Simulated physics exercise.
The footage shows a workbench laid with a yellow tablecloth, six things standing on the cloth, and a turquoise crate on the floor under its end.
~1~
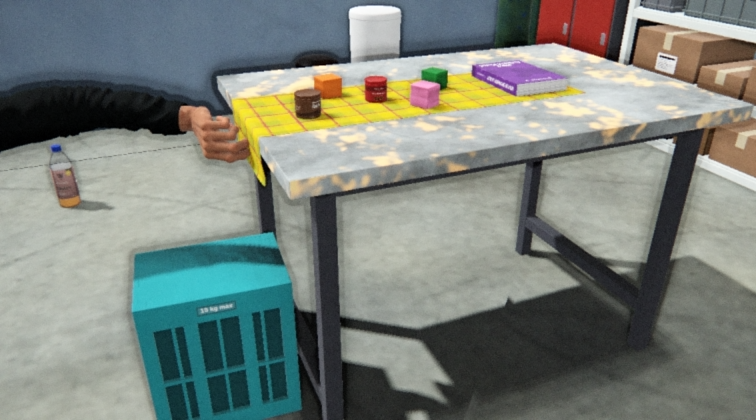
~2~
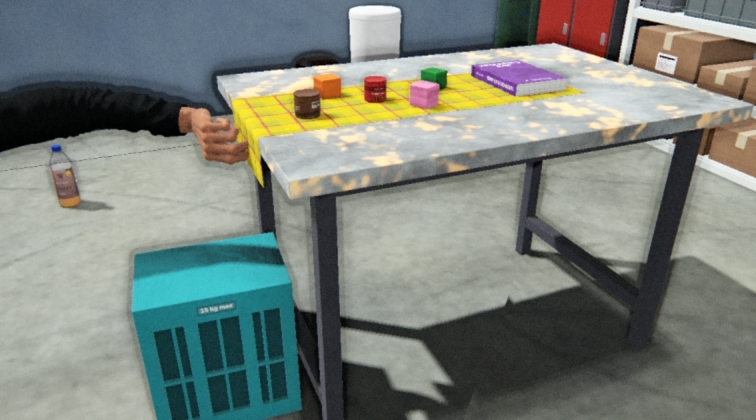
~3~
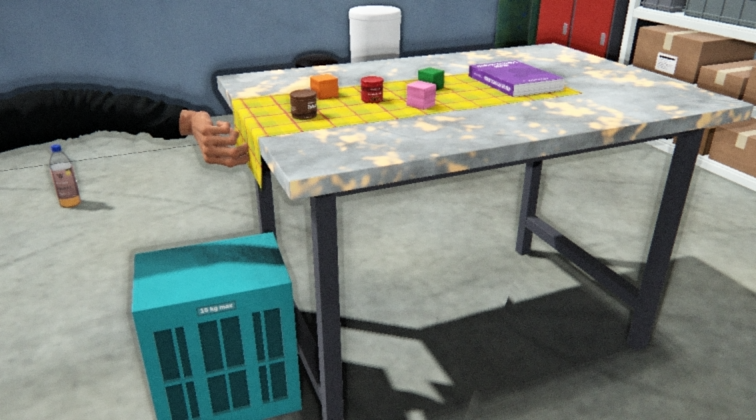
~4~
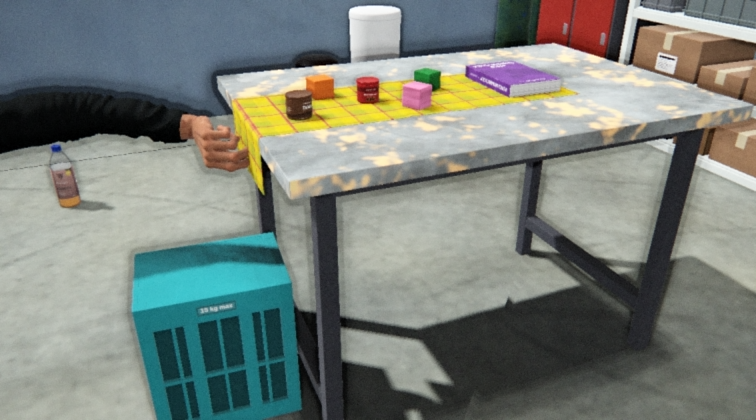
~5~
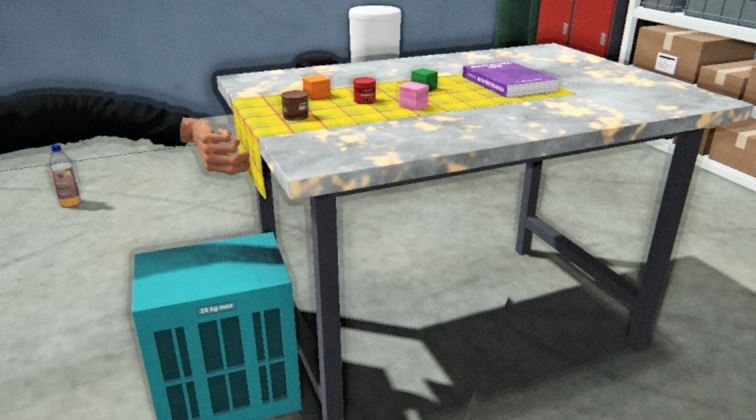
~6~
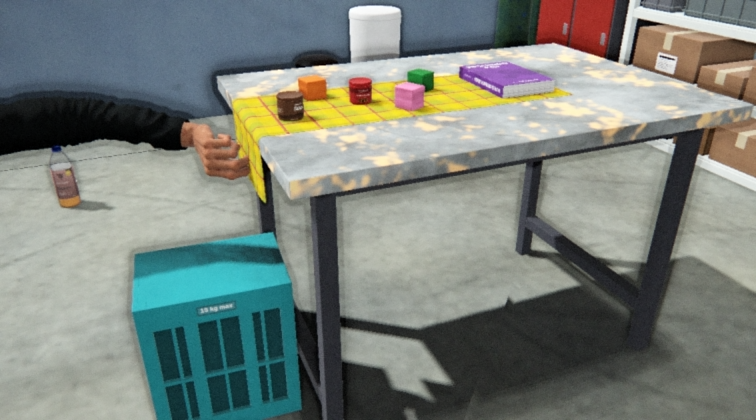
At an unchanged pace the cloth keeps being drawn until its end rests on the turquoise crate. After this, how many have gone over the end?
The top will end up two items short.
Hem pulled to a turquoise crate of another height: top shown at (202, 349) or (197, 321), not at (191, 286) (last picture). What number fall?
Counts: 4, 3.
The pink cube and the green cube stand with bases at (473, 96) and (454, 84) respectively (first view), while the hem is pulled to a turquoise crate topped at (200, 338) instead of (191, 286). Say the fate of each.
As for the pink cube, it holds its spot; as for the green cube, it holds its spot.
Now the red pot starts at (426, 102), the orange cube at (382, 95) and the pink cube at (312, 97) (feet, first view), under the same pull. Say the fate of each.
The red pot? It stays where it is. The orange cube stays where it is, and the pink cube tips off.
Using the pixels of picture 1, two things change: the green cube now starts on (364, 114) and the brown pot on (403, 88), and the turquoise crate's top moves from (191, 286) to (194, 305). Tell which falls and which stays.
Observed: Green cube departs; brown pot remains seated.
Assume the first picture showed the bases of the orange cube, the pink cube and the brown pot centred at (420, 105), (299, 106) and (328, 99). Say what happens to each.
In the end the orange cube is still up there, the pink cube is no longer up there and the brown pot is no longer up there.
Soon after, hem near (253, 230); brown pot gone.
After that, hem on the crate; brown pot and orange cube gone.
In the end, hem on the crate; brown pot and orange cube gone. It carries off two.
